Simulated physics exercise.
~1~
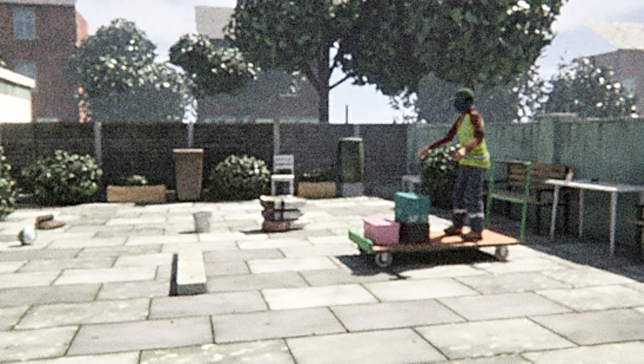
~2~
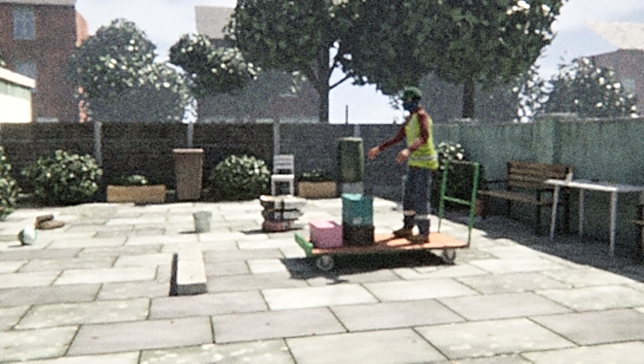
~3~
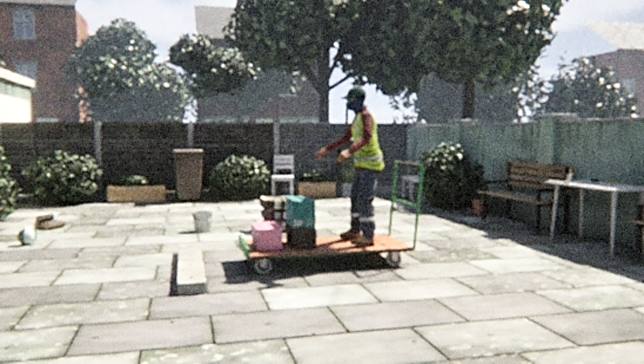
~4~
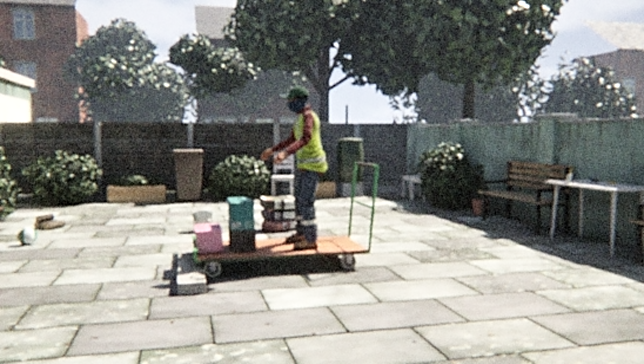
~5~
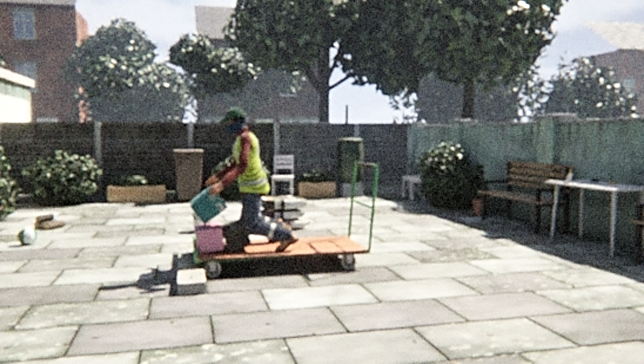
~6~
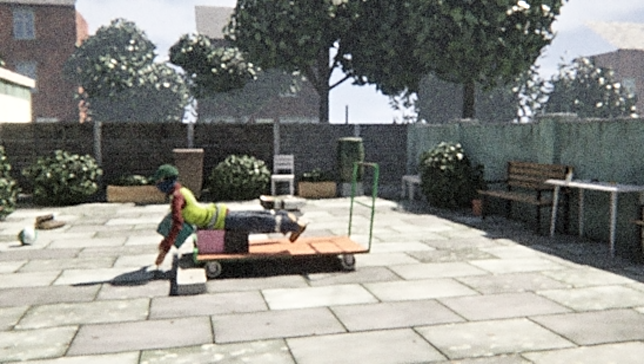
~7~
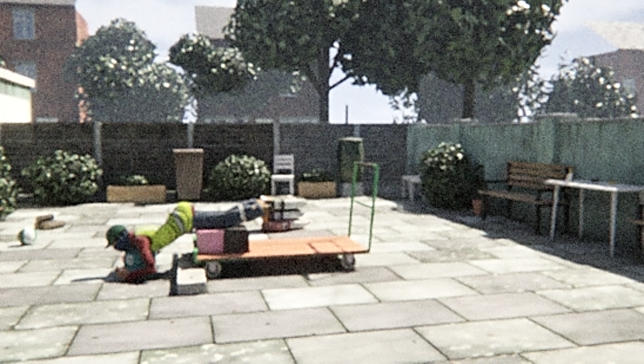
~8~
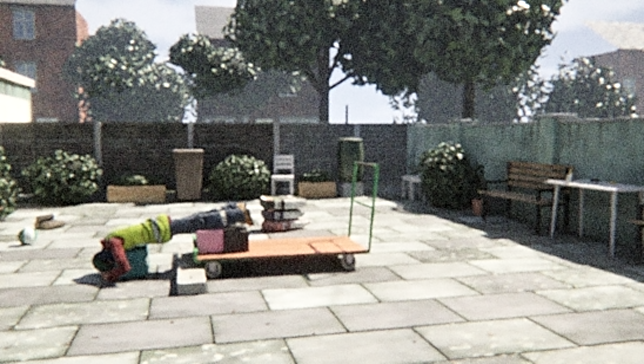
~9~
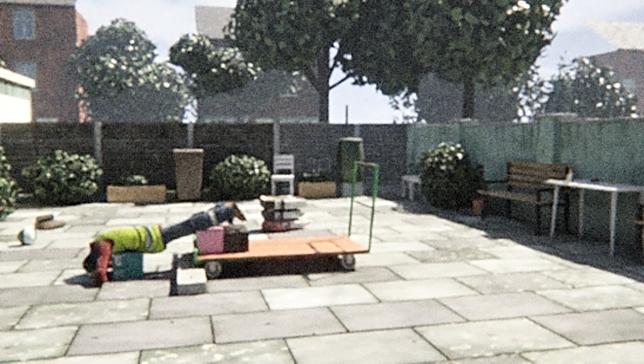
A figure riding a trolley left pitches over its front and ends face down beyond the kerb.
